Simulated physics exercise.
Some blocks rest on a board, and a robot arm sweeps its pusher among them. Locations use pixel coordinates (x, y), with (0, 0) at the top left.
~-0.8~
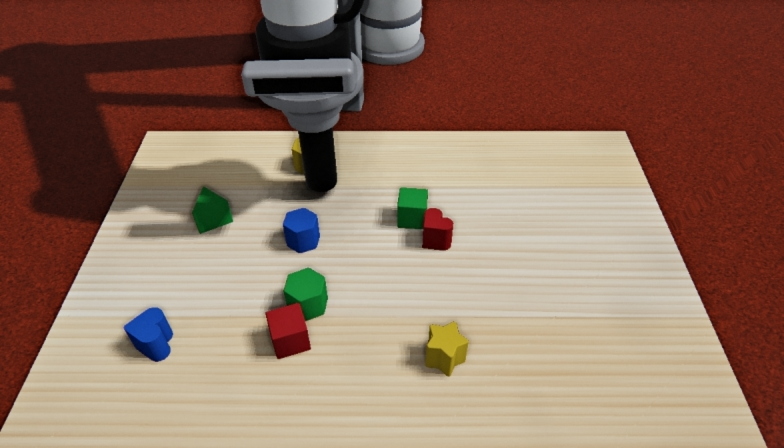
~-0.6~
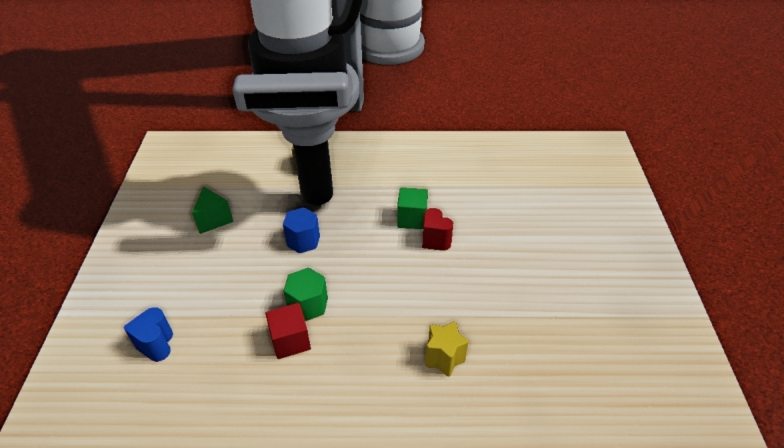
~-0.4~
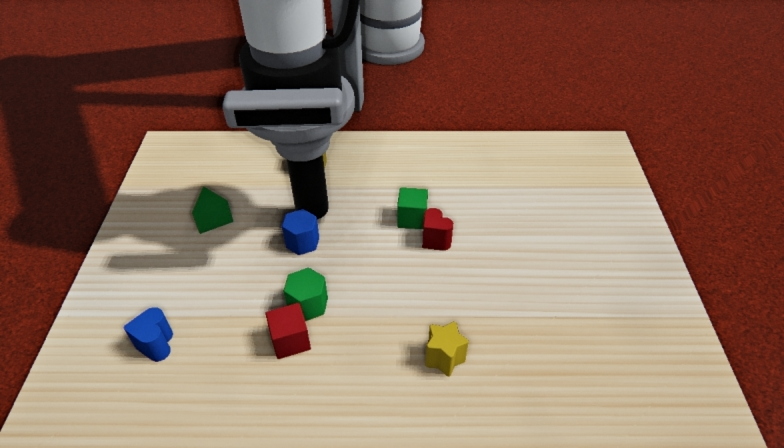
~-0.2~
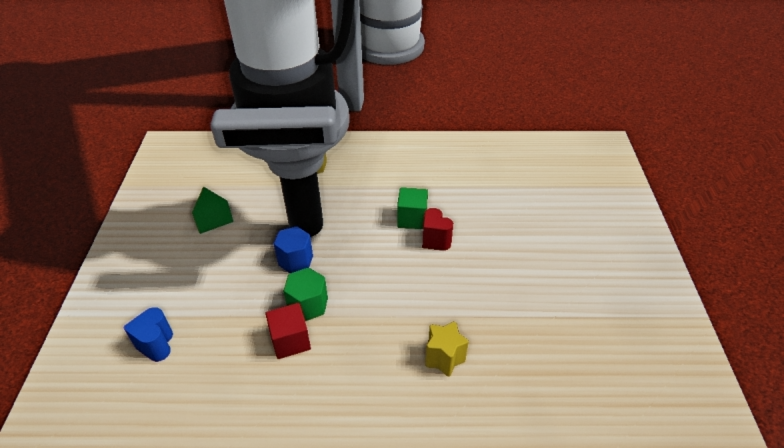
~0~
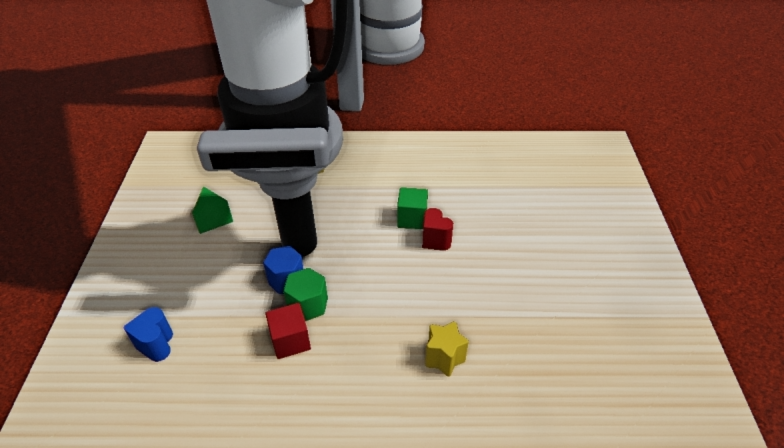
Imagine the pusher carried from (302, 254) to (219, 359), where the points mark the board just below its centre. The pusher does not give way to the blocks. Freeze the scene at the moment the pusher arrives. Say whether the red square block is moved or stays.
At the end of the path, the red square block has moved off its old spot.
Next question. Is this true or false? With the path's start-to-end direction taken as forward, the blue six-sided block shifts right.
The claim does not hold.
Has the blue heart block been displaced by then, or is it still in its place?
Left where it is.
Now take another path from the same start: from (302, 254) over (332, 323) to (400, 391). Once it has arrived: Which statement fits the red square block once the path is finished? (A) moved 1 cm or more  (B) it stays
My answer is option A.
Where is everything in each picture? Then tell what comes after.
In the first frame, pusher tip at (322, 183); block tops, blue heart block at (146, 324); blue six-sided block at (300, 219); red square block at (286, 320); green six-sided block at (304, 283).
In the second frame, pusher at (318, 196); blocks unchanged.
In the third frame, pusher at (312, 210); blue six-sided block at (299, 221).
In the fourth frame, pusher at (307, 227); blue six-sided block at (292, 239).
In the fifth frame, pusher at (300, 246); blue heart block at (146, 324); blue six-sided block at (282, 259); red square block at (286, 320); green six-sided block at (304, 283).
The first path, step by step. One third of the way, pusher at (275, 279); blue six-sided block at (259, 296), turned 15° anticlockwise; green six-sided block at (304, 291), turned 40° anticlockwise.
Two thirds of the way, pusher at (249, 313); blue six-sided block at (244, 333), turned 55° anticlockwise; red square block at (289, 332), turned 25° anticlockwise; green six-sided block at (304, 291), turned 40° anticlockwise.
At the end, pusher at (216, 352); blue heart block in place; blue six-sided block at (234, 367), turned 125° anticlockwise; red square block at (289, 332), turned 25° anticlockwise; green six-sided block at (304, 291), turned 40° anticlockwise.
